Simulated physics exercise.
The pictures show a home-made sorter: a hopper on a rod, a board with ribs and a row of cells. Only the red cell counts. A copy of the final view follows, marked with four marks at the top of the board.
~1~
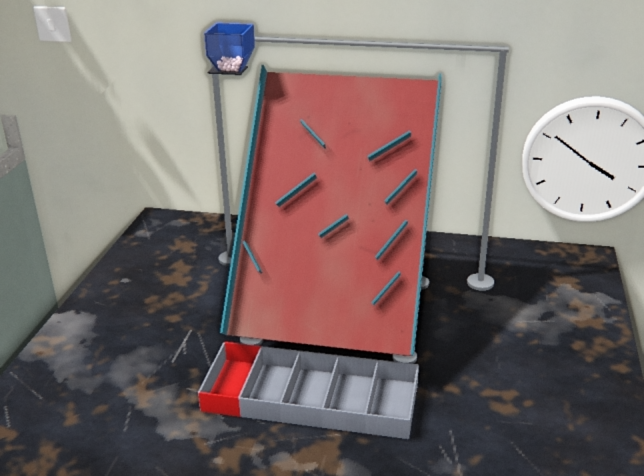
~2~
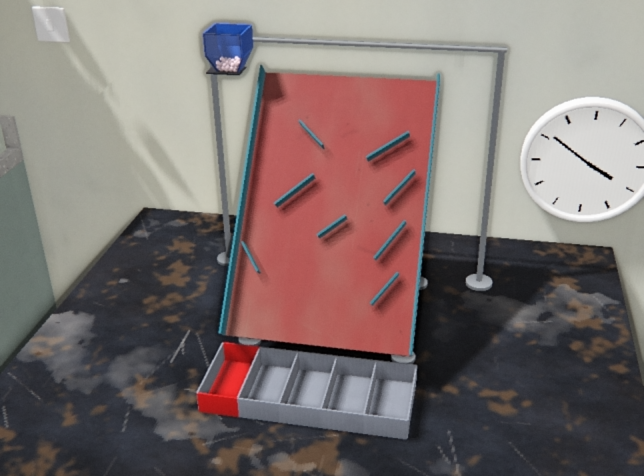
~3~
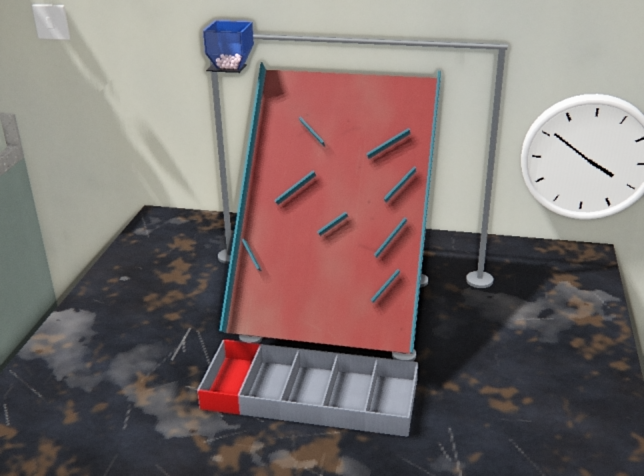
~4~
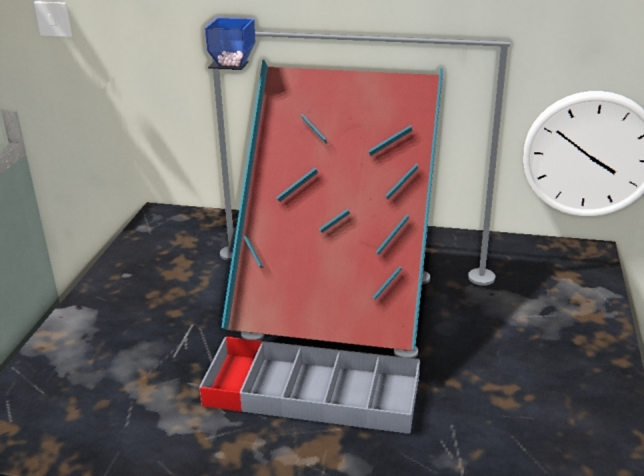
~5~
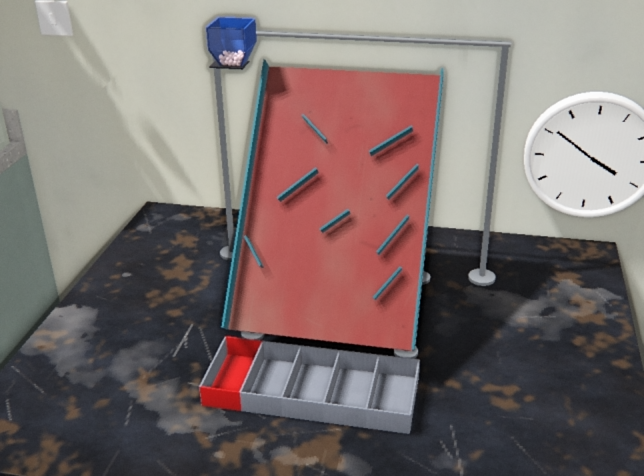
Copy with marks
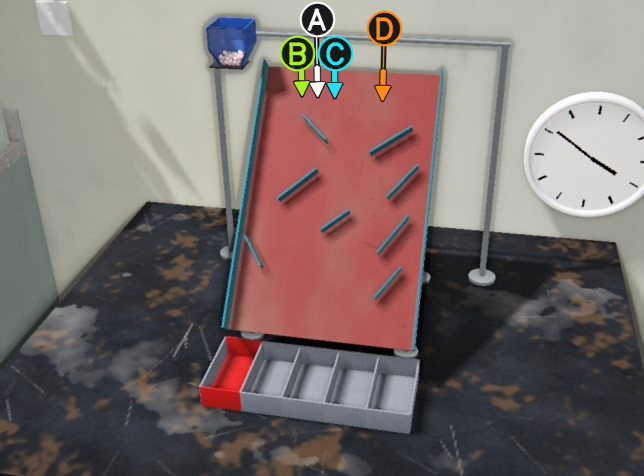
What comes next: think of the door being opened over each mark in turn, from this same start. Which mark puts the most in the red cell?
Mark D does it best.
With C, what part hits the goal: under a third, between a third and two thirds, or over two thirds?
It is under a third.
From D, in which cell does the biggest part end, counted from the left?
The first from the left.
On the marked copy, mark A meets the board at (317, 91); mark B meets the board at (302, 90); mark C meets the board at (334, 92); mark D meets the board at (382, 95).
If A is chosen, a small part in the red cell, about a third in other cells, about half outside the box.
If B is chosen, a stray few in the red cell, about half in other cells, about half outside the box.
If C is chosen, a small part in the red cell, about a third in other cells, about half outside the box.
If D is chosen, about half in the red cell, a small part in other cells, about a third outside the box.
